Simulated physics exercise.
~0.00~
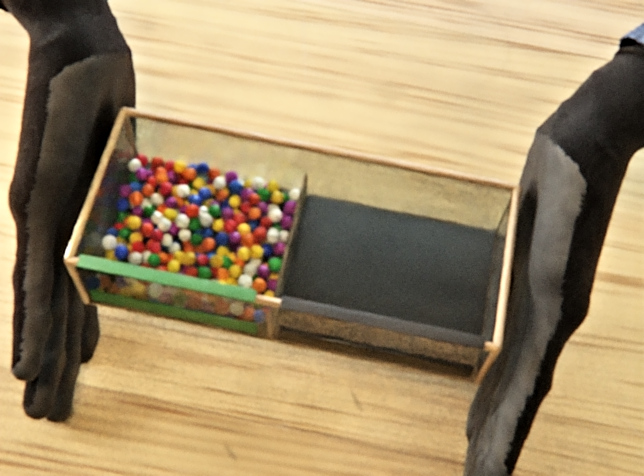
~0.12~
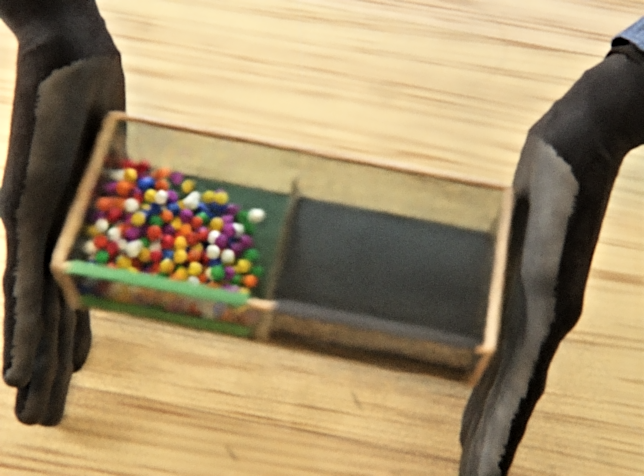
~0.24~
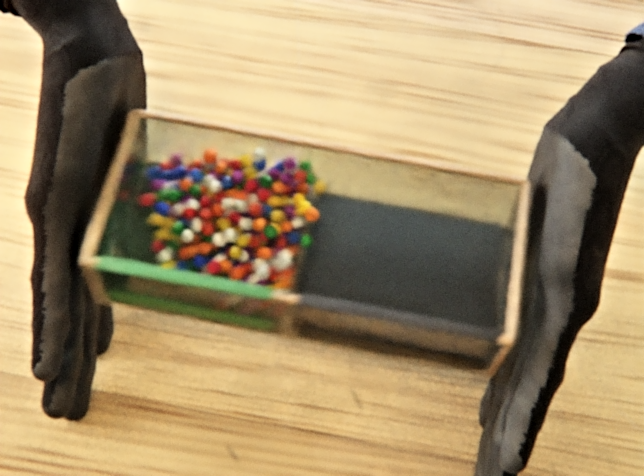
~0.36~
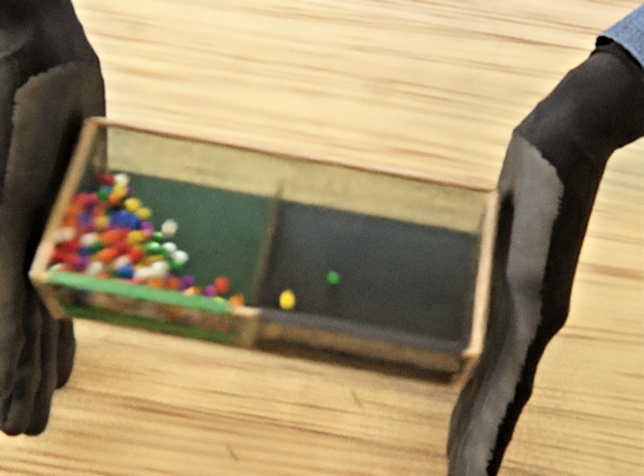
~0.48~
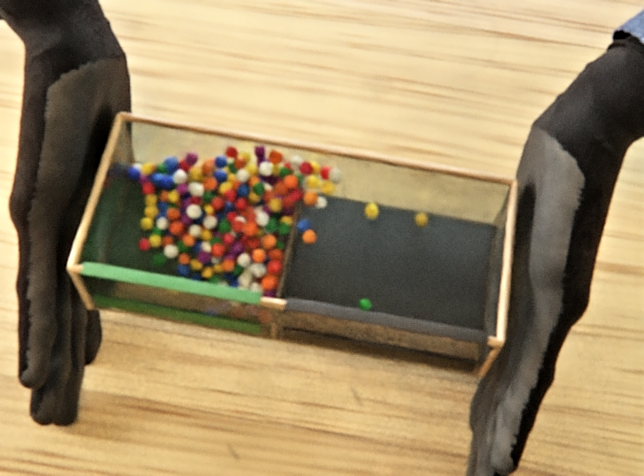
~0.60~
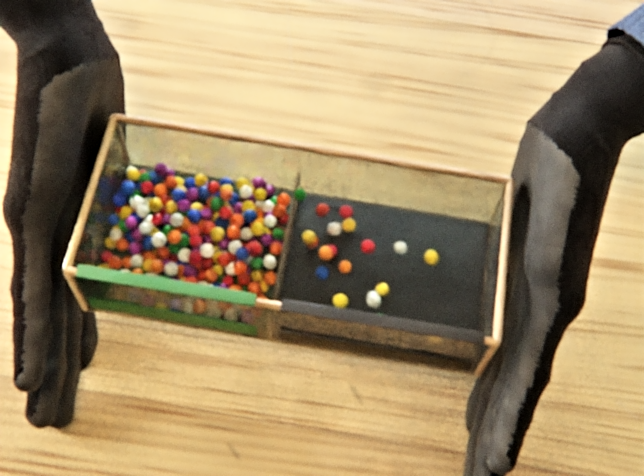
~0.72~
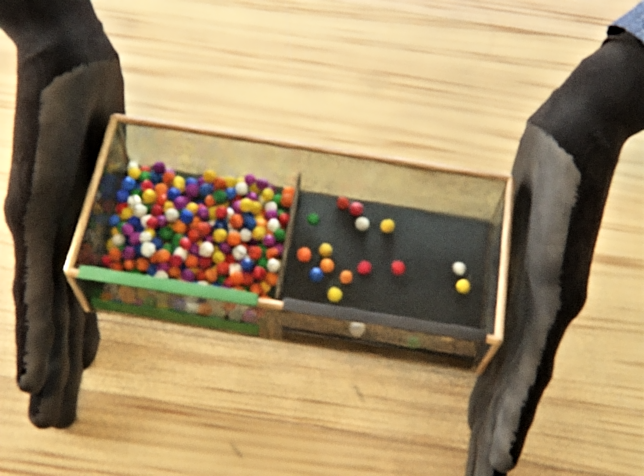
Two dark hands held a clear box of colorful beads over a wooden surface and shook it from side to side, sending a few beads over the divider onto the black side, while most ended up on the green side.
